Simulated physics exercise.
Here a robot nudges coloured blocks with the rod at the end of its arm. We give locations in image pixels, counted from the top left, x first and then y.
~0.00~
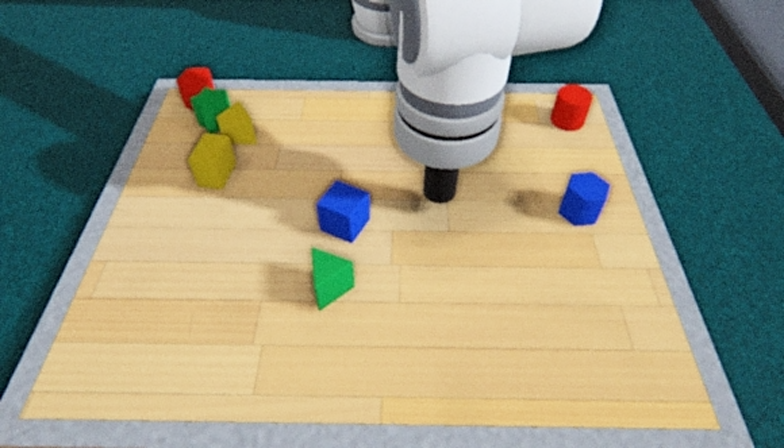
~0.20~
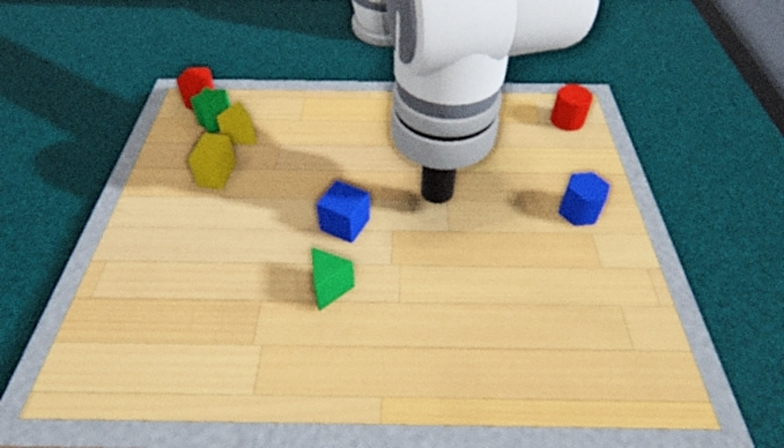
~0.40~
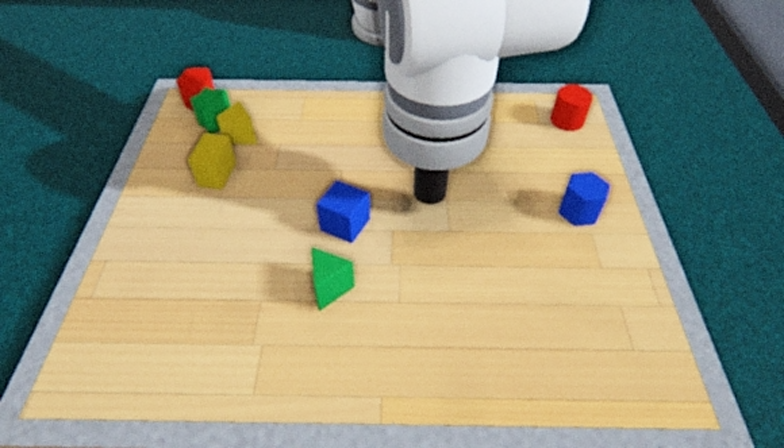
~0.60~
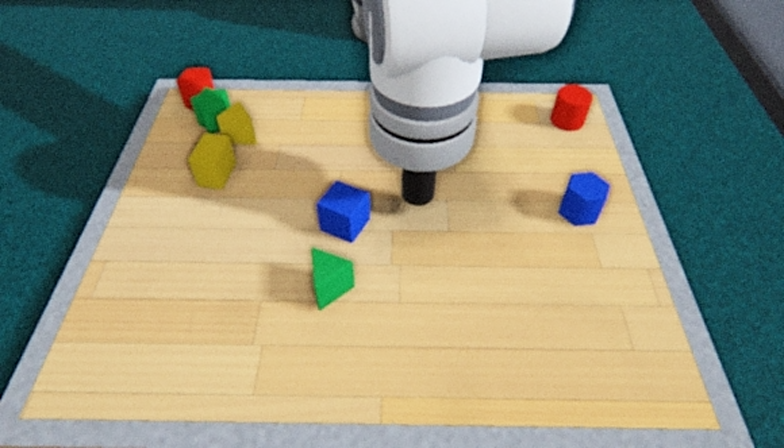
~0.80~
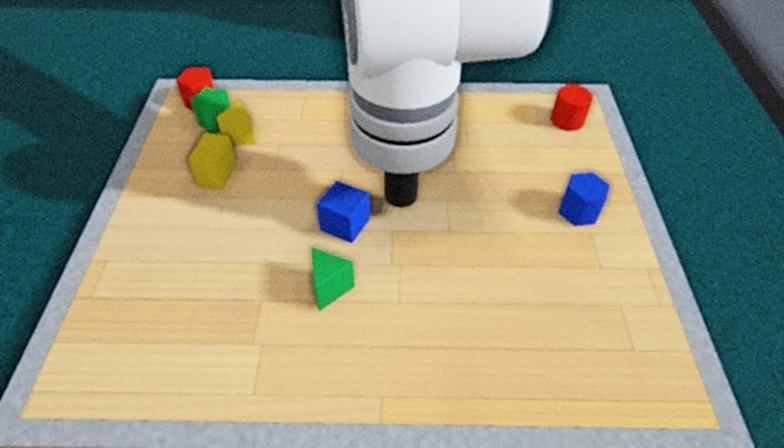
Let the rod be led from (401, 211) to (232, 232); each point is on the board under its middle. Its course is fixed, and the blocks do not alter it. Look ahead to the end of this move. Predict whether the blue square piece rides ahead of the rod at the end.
I expect it to be beside or behind the rod.
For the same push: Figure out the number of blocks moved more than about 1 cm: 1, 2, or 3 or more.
There will be one block that moves more than 1 cm.
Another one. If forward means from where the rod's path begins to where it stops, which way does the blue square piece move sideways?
The shift goes left.
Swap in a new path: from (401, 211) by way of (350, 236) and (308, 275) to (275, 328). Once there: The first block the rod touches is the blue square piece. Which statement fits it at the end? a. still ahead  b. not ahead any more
The answer is b.
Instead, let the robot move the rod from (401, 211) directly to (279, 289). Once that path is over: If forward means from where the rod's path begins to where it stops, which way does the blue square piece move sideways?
Sideways, to the right.
The first path, step by step. One third of the way, rod (344, 203); blue square piece (302, 207).
Two thirds of the way, rod (286, 210); blue square piece (256, 225), turned 60° anticlockwise.
At the end, rod (227, 217); green triangular block not moved; blue square piece (234, 234), turned 120° anticlockwise.
